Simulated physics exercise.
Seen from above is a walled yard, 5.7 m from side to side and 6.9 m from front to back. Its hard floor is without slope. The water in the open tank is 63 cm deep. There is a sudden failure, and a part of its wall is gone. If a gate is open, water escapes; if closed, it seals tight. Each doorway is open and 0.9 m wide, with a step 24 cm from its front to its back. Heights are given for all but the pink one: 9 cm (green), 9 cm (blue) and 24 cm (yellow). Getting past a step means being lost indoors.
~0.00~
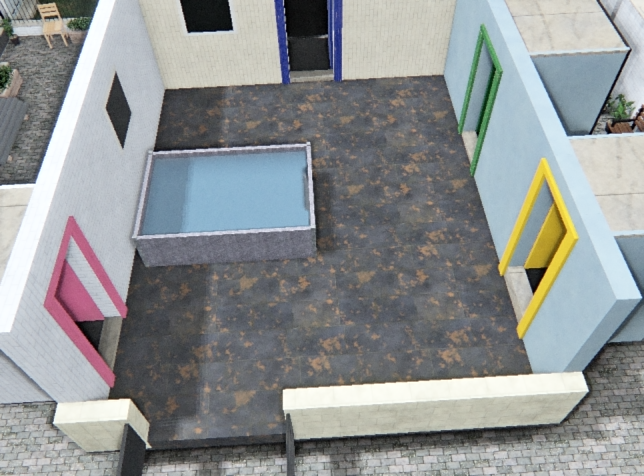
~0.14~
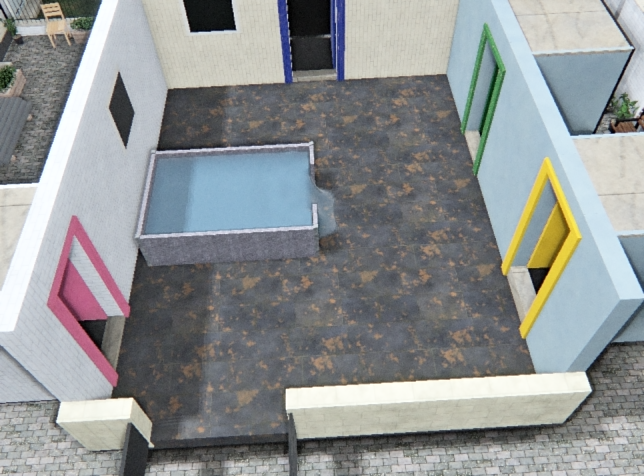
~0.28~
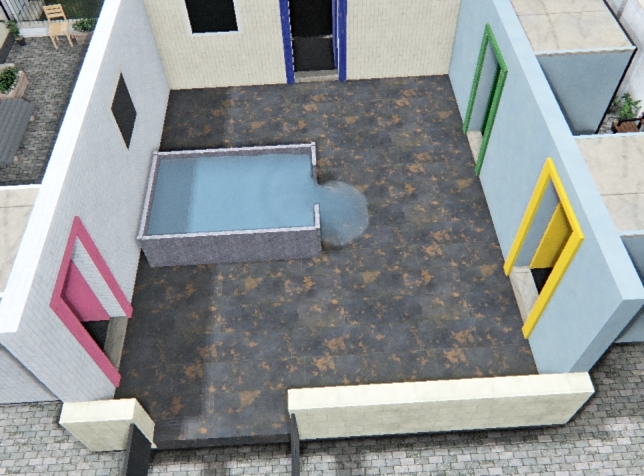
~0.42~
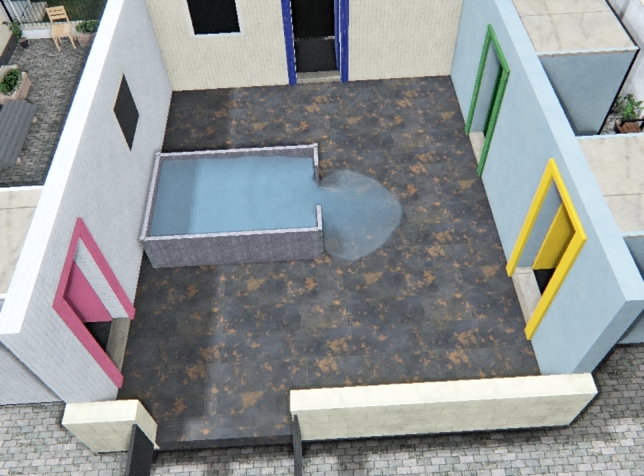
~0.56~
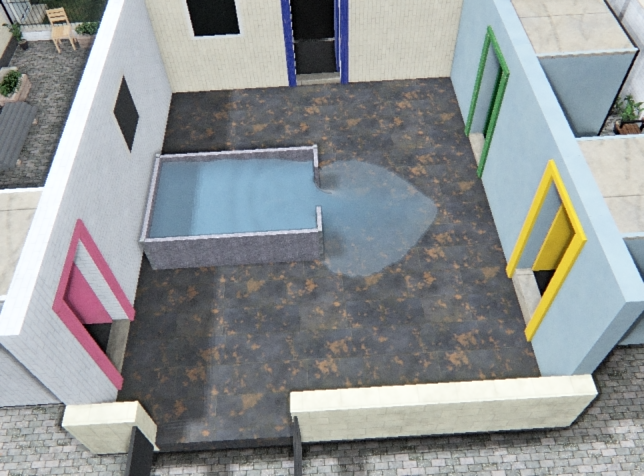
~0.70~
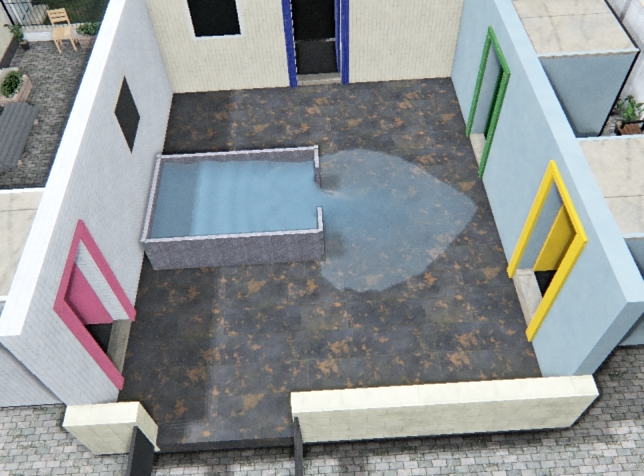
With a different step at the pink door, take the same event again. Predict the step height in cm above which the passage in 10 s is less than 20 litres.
About 5.5 cm of height.
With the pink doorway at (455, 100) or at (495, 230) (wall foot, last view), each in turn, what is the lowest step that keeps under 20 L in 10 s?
In turn: Roughly 10.0 cm, roughly 20 cm.
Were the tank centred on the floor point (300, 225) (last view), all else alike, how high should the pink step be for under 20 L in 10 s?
A height near 7.0 cm.
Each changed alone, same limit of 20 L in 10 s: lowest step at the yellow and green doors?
About 11.0 cm at yellow and 16 cm at green.
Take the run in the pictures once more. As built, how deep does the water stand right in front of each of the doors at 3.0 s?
In cm - green: 19, blue: 0, yellow: 15, pink: 0.
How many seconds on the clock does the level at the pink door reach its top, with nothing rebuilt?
The level tops out near 9.5 seconds.
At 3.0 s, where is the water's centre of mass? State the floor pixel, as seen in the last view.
My guess is close to (330, 217).
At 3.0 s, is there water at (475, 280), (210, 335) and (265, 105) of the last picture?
1: Awash; 2: Unwetted; 3: Unwetted.
After 1.4 s water covers 25 % of the floor, deepest (32 cm) near (333, 213); it has not reached the pink door.
After 3.0 s water covers 35 % of the floor, deepest (27 cm) near (539, 390); it has not reached the pink door.
After 10.0 s water covers 100 % of the floor, deepest (13 cm) near (140, 278); 9 cm at the pink door, 2 litres in over its 8 cm step.
At the pink door as built, the water arrived by 5.6 s and peaked near 10 cm at 9.4 s.
With a step of 5 cm, 28 litres would have come in within the 10 s; with 6.5 cm, 11 litres. So under 20 litres takes about 5.5 cm.
